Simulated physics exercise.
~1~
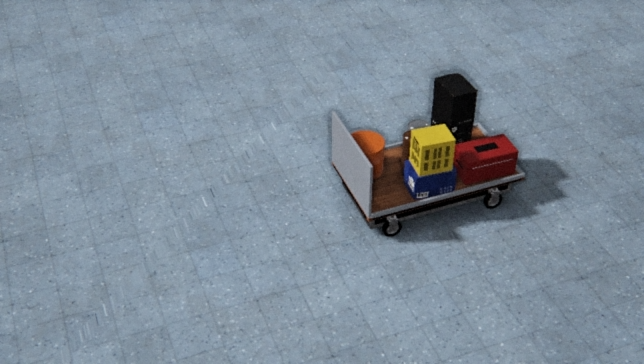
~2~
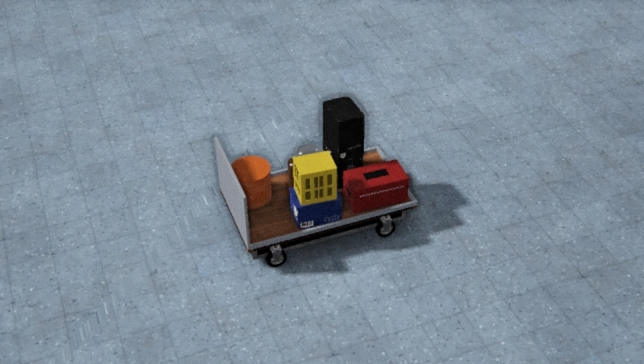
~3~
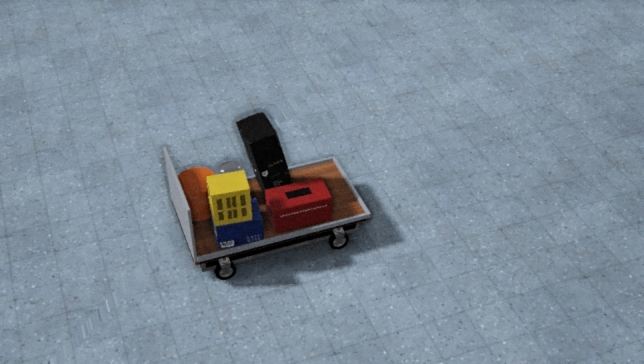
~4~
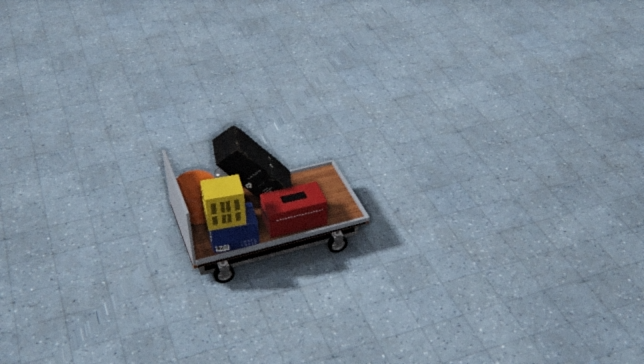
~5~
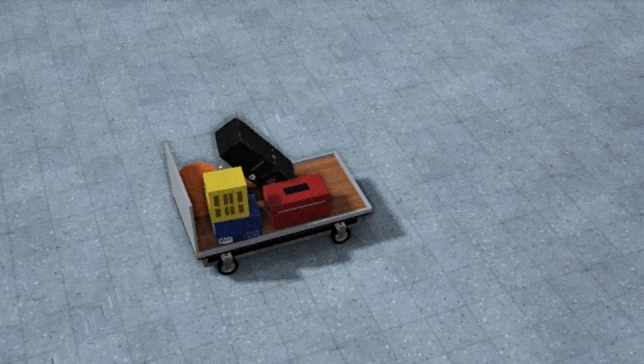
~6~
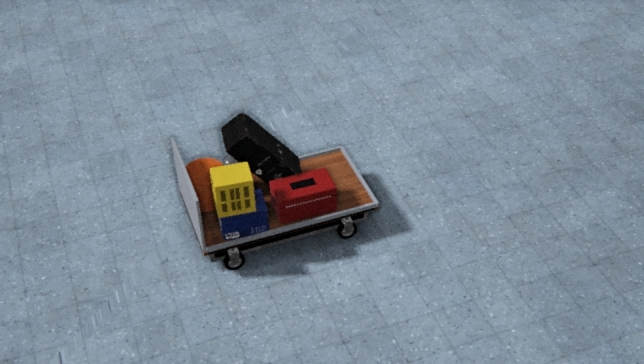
At first, a flat cart with an upright board at its left end rolls leftward across a pale tiled floor, carrying an orange pail, a tall black box, a red toolbox and a yellow crate atop a blue parcel. The load rides upright as the cart continues left. Then the cart comes to a halt, and the toolbox, crate and parcel slide toward the board, baring the deck's right end. The black box tilts left and topples over. It ends slanted behind the crate and toolbox, while the crate remains upright on the parcel and the cart stands still.
